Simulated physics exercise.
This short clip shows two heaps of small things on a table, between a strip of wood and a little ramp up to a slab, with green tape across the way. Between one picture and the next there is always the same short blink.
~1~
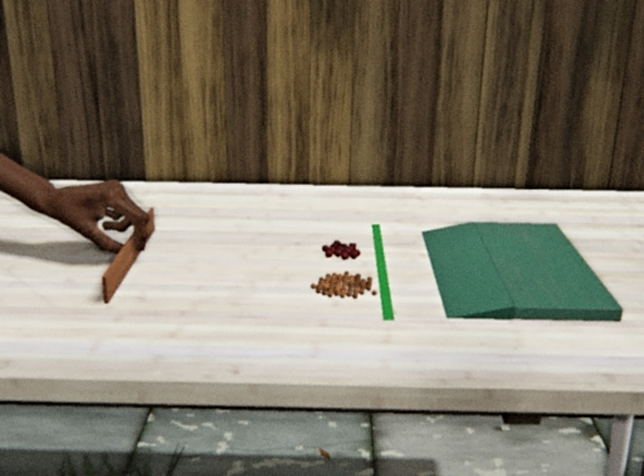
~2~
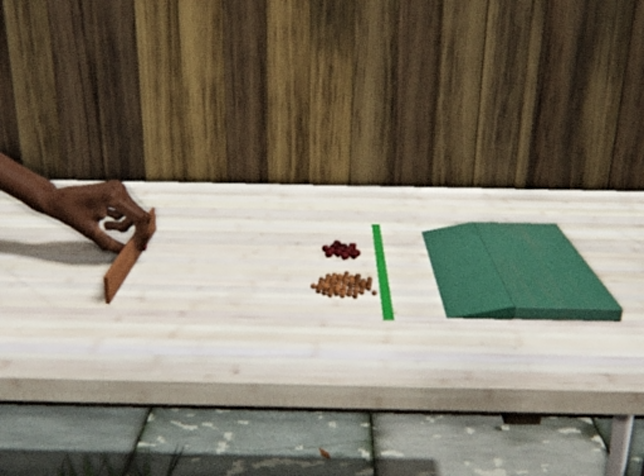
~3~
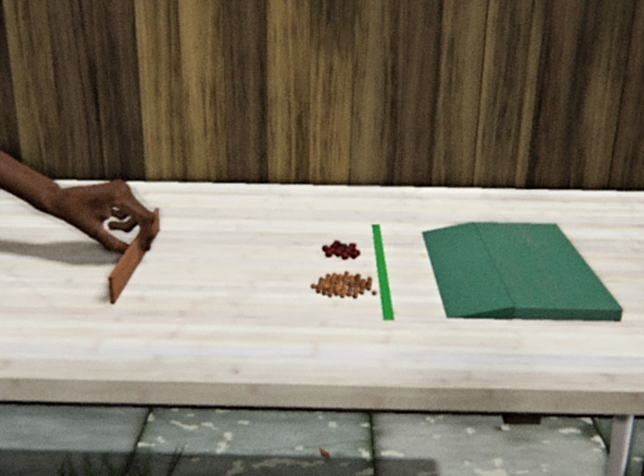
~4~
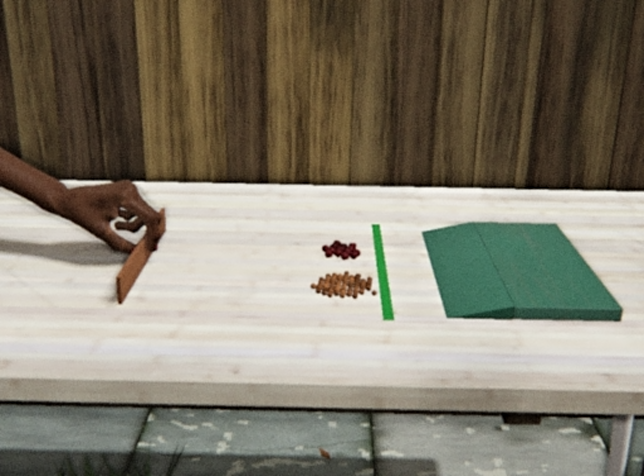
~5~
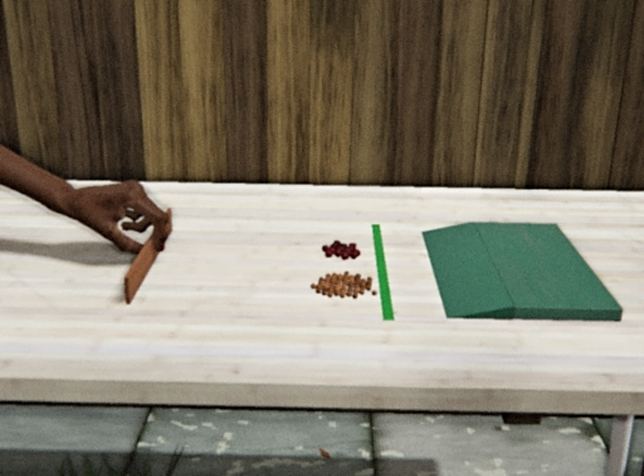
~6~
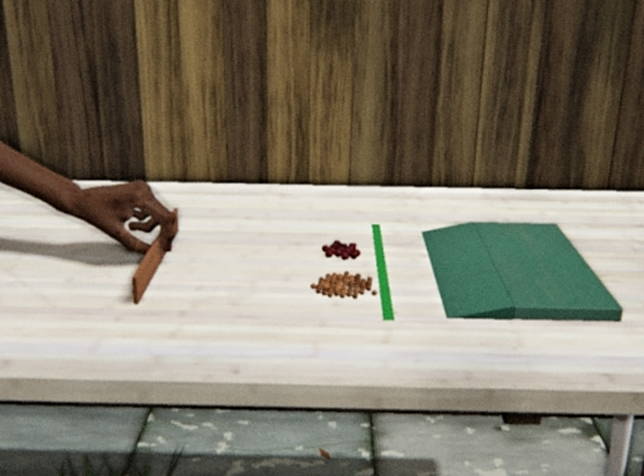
On a pale tabletop, a hand slides a wooden strip slightly right, while two small heaps sit still near green tape.
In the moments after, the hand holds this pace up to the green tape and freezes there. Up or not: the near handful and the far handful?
I'd expect the near handful to fall back short and the far handful to fall back short.
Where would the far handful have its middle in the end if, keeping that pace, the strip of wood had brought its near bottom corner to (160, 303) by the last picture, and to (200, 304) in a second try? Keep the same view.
Try 1: Near (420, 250). Try 2: Near (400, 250).
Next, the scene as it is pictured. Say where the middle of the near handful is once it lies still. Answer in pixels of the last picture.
Centre at rest, last picture: Close to (409, 286).
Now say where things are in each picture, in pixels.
In the first frame, strip of wood (109, 283), at rest; green tape (376, 228); top of the ramp (511, 300); near handful (344, 287), many cereal balls; far handful (341, 250), a few dried cherries.
In the second frame, strip of wood (111, 284); far handful (341, 250).
In the third frame, strip of wood (115, 284); near handful (344, 287).
In the fourth frame, strip of wood (123, 284); far handful (341, 250).
In the fifth frame, strip of wood (131, 284); near handful (344, 287).
In the sixth frame, strip of wood (138, 284); green tape (376, 228); top of the ramp (511, 300); near handful (344, 287); far handful (341, 250).
Then, 0.97 s later than the last frame, strip of wood still moving, near (275, 241); near handful every one short of the ramp; far handful every one short of the ramp.
Then, 1.97 s later than the last frame, strip of wood stopped at the green tape; near handful every one short of the ramp; far handful every one short of the ramp.
When it is over, strip of wood stopped at the green tape; near handful not one past the top, every one short of the ramp; far handful not one past the top, every one short of the ramp.
